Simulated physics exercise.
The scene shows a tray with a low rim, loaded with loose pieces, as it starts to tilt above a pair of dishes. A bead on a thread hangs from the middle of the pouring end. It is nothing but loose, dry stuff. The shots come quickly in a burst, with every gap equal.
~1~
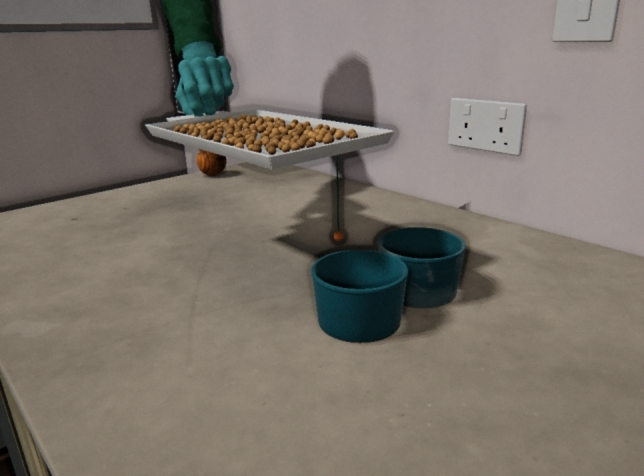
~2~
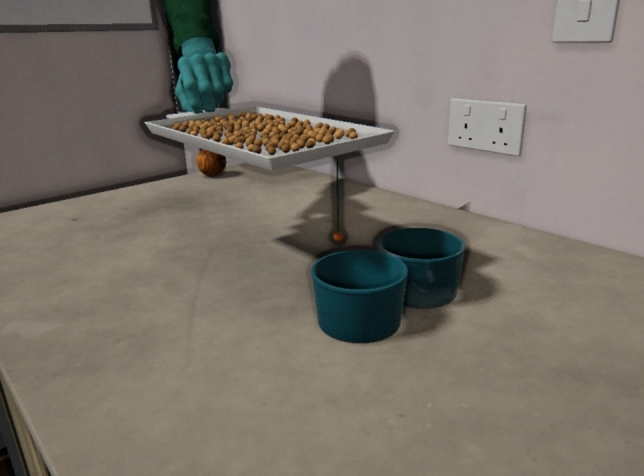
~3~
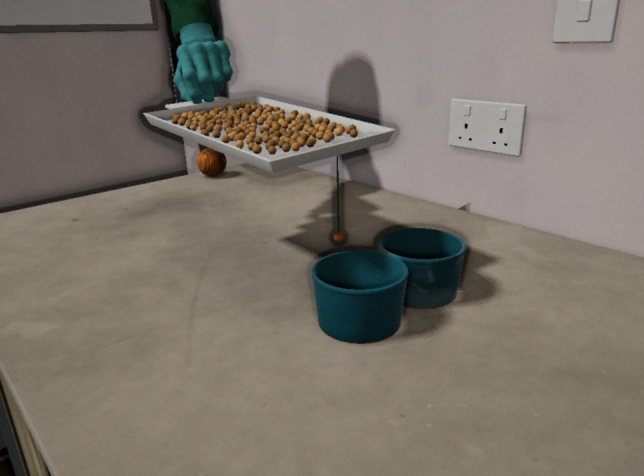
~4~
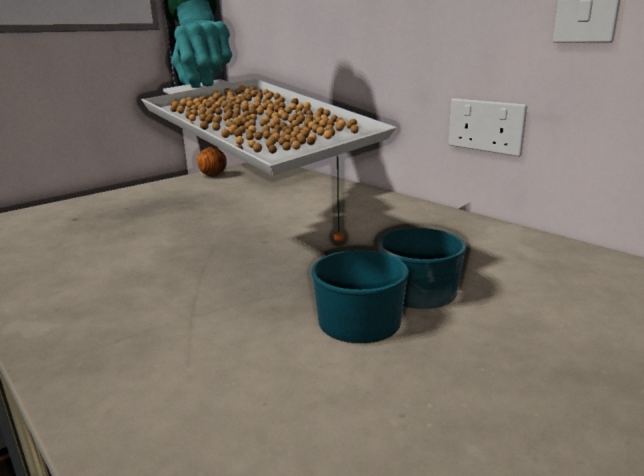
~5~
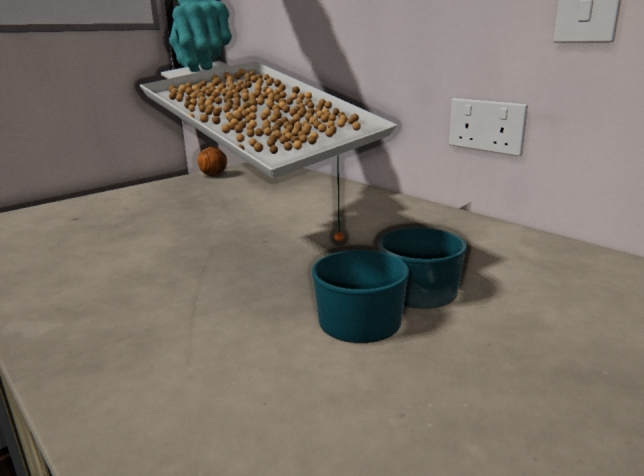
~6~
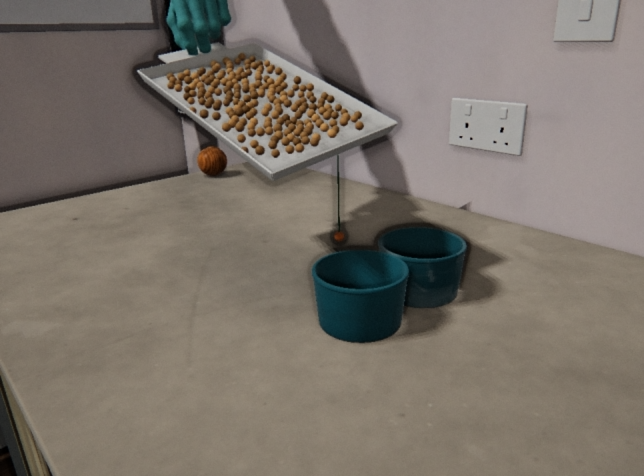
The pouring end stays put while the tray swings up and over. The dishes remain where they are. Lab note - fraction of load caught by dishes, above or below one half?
Below one half.
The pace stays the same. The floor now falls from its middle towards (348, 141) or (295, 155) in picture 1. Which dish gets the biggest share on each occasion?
Try one: The rightmost dish. Try two: The leftmost dish.
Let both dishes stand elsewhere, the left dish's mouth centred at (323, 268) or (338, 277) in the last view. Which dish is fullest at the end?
Well, first the dish at left, then the dish at left.
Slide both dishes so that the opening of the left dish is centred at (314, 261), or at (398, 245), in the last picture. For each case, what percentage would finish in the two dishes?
First placement: Some 30 %; second placement: Some 0 %.
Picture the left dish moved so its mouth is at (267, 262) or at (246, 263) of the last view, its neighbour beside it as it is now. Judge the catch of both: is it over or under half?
Result, first place: Not as much as half; second place: Not as much as half.
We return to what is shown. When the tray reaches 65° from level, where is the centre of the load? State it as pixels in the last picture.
Centre estimate: (314, 270).
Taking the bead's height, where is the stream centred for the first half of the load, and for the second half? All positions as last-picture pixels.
The first part passes (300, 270); everything after passes (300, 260).
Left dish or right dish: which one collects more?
It is the left one.
Soon after the last picture, tray tipped steeply; about a quarter on the tray; a small part in the left dish; about a third outside both; about a quarter in the air.
A little later, tray tipped past a quarter turn; about a quarter in the left dish; a stray few in the right dish; most outside both.
Later still, tray tipped past a quarter turn; about a quarter in the left dish; a stray few in the right dish; most outside both.
By the end, tray tipped past a quarter turn; about a quarter in the left dish; a stray few in the right dish; most outside both.
